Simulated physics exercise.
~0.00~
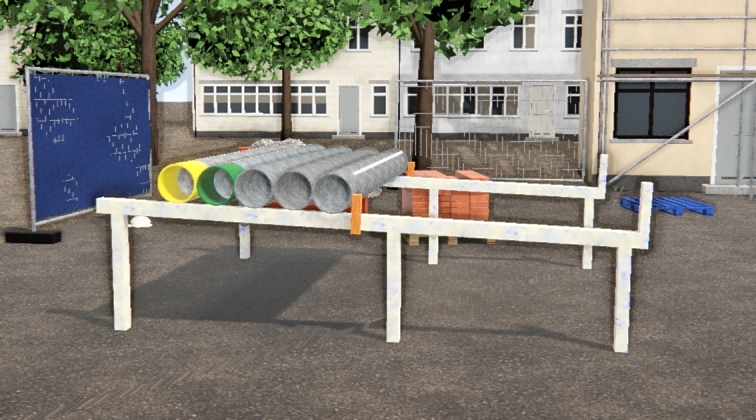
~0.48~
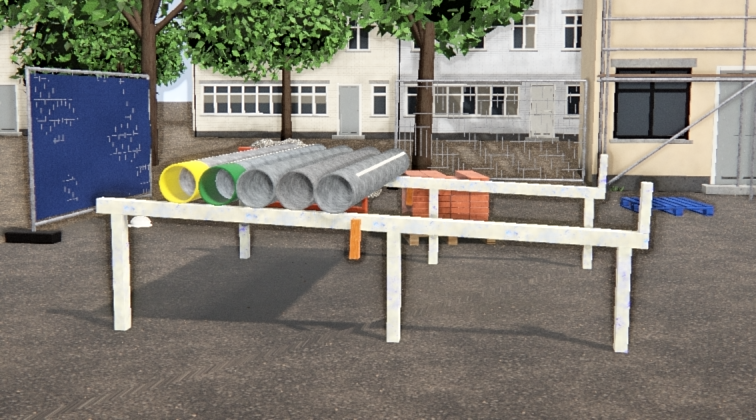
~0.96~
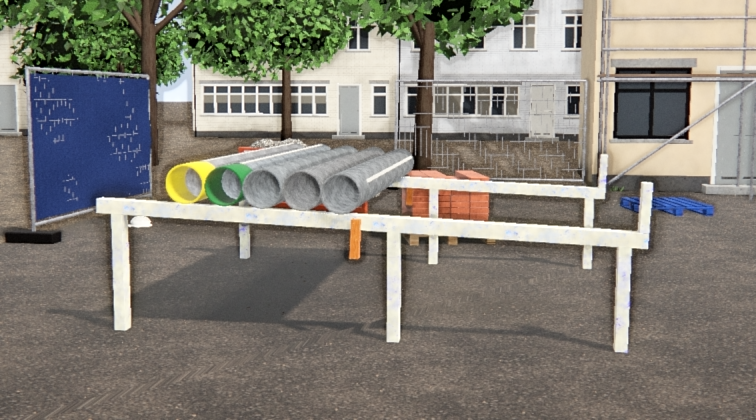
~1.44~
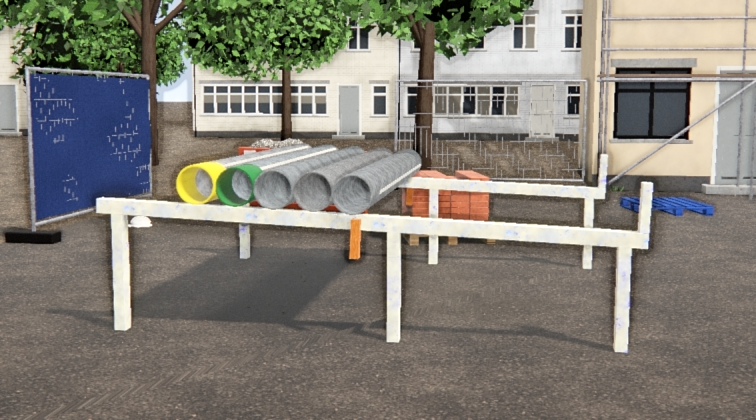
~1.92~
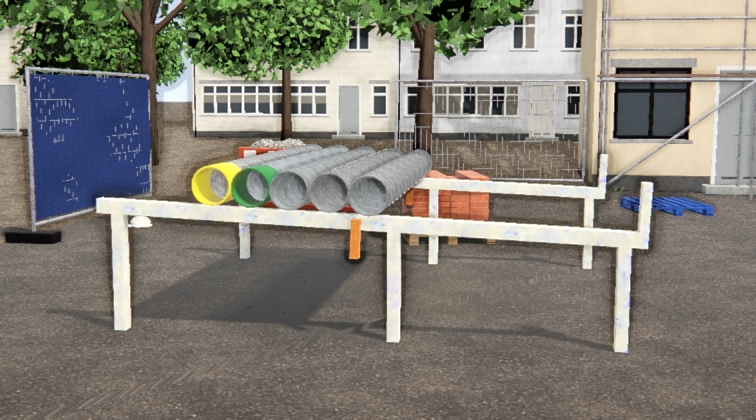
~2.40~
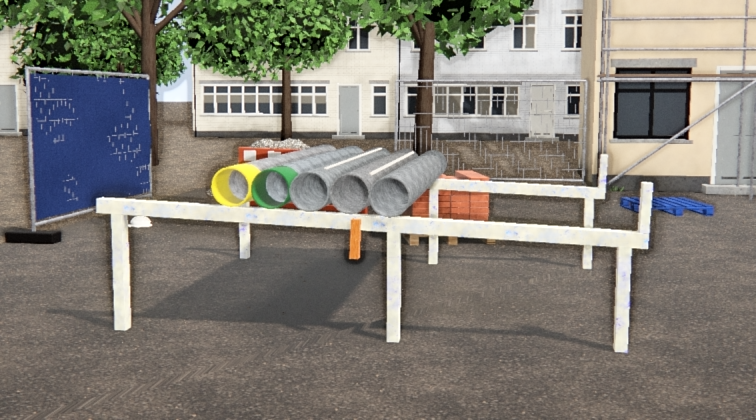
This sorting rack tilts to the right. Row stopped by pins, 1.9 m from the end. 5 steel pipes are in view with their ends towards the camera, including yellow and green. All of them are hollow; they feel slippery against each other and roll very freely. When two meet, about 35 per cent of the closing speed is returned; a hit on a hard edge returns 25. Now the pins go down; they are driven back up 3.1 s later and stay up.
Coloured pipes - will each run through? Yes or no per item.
Yellow pipe - no, green - no.
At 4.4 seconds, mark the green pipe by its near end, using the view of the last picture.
I'd point to somewhere near (332, 193).
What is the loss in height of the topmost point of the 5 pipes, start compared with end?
Some 5 centimetres.
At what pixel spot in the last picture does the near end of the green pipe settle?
My best guess is somewhere around (332, 193).
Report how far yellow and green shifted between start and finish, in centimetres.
Yellow 80, green 80.
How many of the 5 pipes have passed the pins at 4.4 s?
3.
Then, 3.3 s in, yellow is on the rails, 55 cm above the pins, rolling right; green is on the rails, 25 cm above the pins, rolling right; 3 of 5 have passed.
Then, 4.4 s in, yellow is on the rails, 45 cm above the pins; green is on the rails, 15 cm above the pins; 3 of 5 have passed.
In the end (5.8 s), yellow is on the rails, 45 cm above the pins; green is on the rails, 15 cm above the pins; 3 of 5 have passed.
